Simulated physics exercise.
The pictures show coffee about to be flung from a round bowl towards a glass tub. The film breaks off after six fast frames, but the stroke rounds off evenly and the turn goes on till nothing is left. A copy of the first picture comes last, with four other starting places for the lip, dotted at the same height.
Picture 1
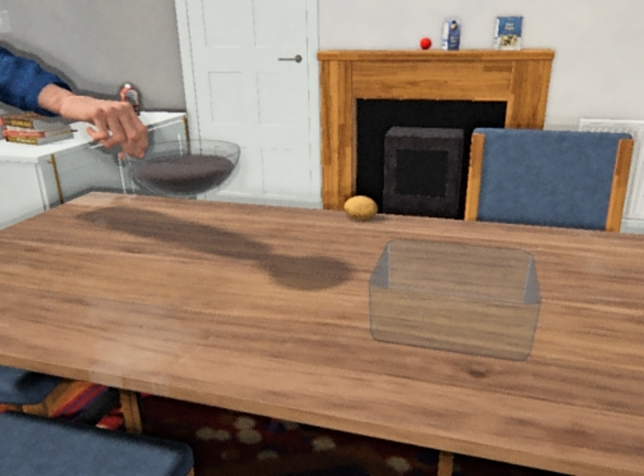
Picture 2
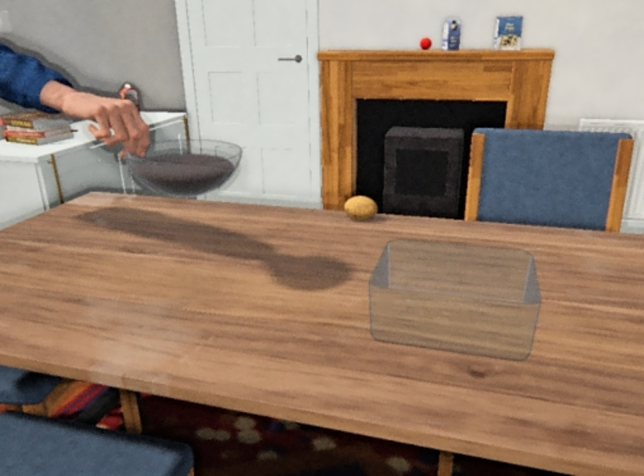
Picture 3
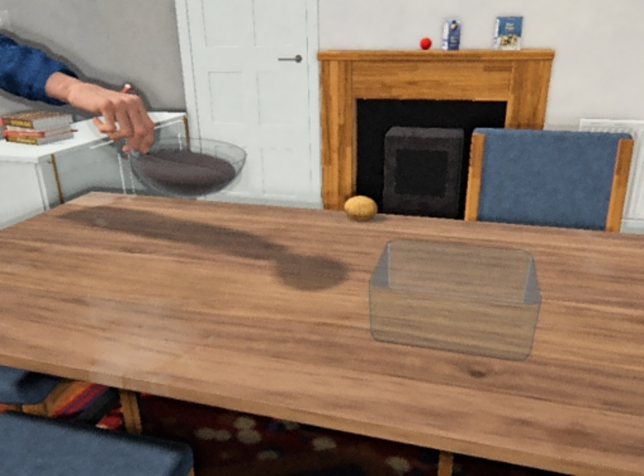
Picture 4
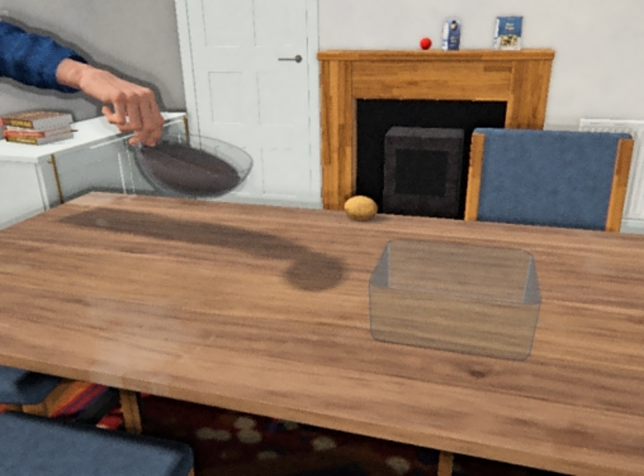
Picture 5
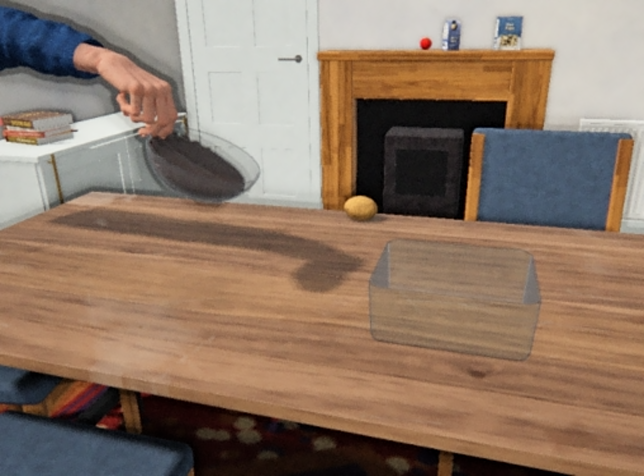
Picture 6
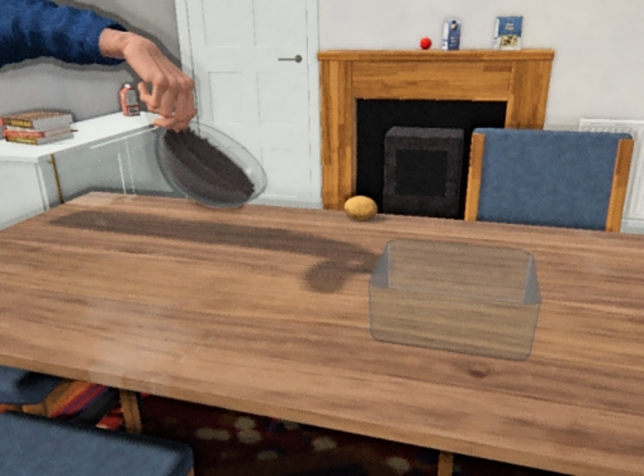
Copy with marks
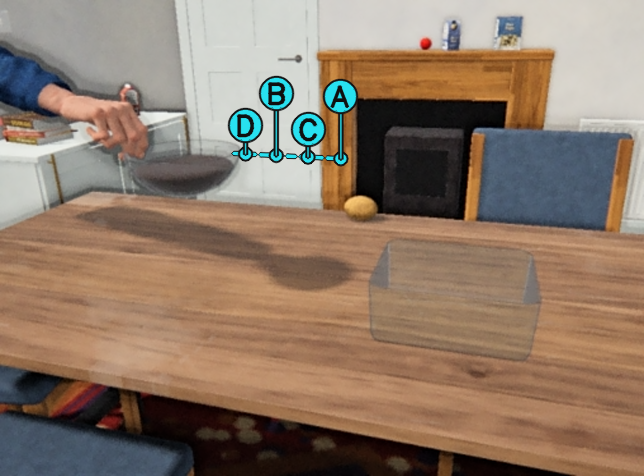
A hand in a blue sleeve holds a clear round bowl of dark coffee almost level above the left side of a wooden table, across from a glass tub. The hand then moves slightly right and tilts the bowl steadily toward the tub, the coffee still inside.
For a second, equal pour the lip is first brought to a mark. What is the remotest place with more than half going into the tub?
Dot C.
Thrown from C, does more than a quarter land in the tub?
Yes, clearly.
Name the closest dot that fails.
It is B.
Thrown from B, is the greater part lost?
Yes, that goes wrong.
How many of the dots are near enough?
Two of them.
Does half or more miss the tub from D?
Yes, that goes wrong.
In cyan, A at (340, 158); B at (276, 155); C at (308, 157); D at (245, 153).
Choosing A, about 71 % lands in the tub, 5 % falls short and 24 % goes beside or beyond.
Choosing B, about 12 % lands in the tub, 80 % falls short and 8 % goes beside or beyond.
Choosing C, about 82 % lands in the tub, 6 % falls short and 12 % goes beside or beyond.
Choosing D, about 0 % lands in the tub, 94 % falls short and 6 % goes beside or beyond.
